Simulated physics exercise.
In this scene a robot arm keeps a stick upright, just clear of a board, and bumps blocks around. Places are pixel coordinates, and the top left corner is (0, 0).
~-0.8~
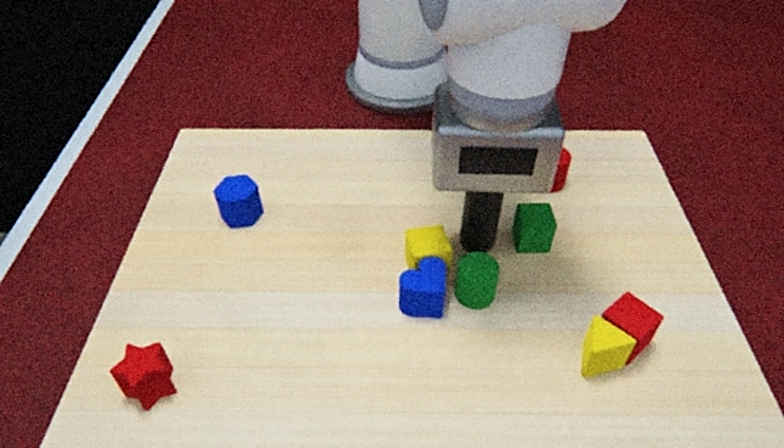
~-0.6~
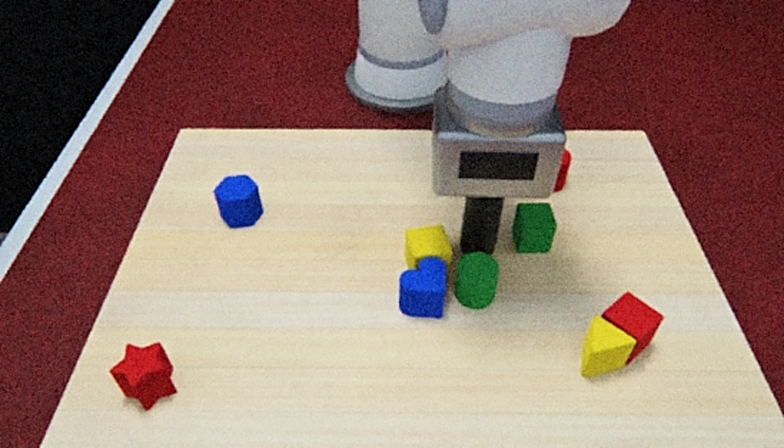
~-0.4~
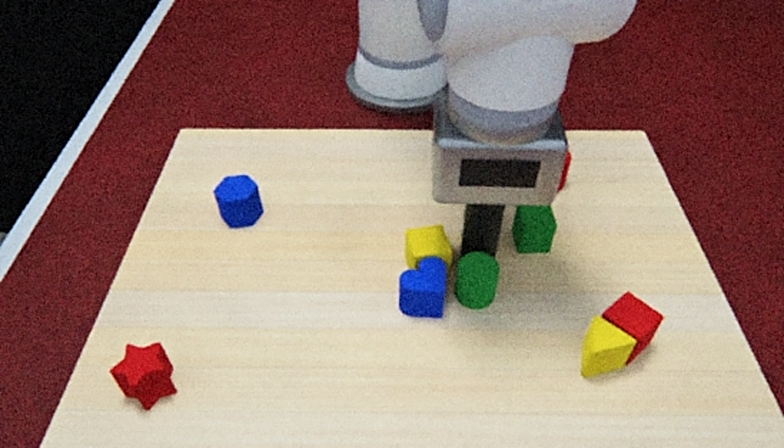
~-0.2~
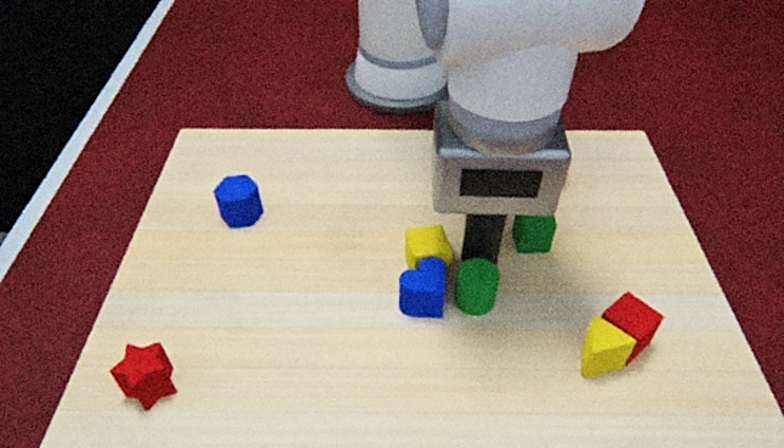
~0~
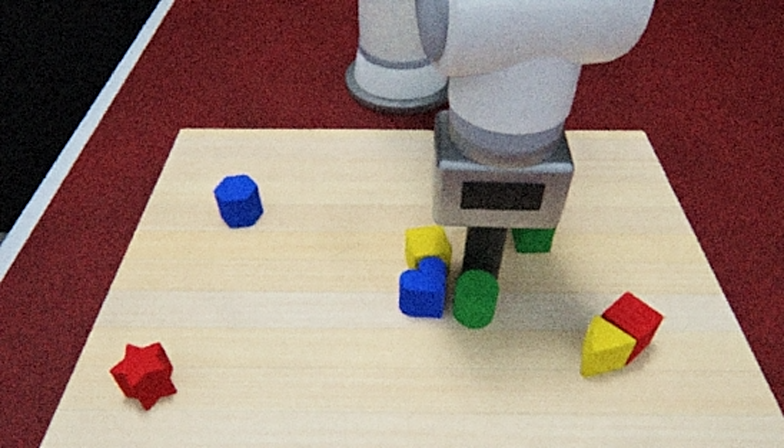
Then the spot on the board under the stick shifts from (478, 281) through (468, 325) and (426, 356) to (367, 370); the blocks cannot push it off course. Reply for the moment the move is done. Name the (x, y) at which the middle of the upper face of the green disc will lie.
It will end up at (460, 363).
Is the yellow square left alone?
Yes
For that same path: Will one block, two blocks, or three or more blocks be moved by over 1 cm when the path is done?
One block shifts.
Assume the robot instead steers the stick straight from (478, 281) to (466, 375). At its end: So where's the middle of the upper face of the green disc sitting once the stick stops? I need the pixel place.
It should be at (458, 389) by then.
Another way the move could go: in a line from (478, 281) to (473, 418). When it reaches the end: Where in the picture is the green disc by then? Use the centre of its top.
Its top face will be centred at roughly (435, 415).
What follows on the original path. One third of the way, stick at (469, 319); green disc at (469, 335).
Two thirds of the way, stick at (427, 349); green disc at (460, 363).
At the end, stick at (367, 364); blue heart block in place; yellow square in place; green disc at (460, 363).
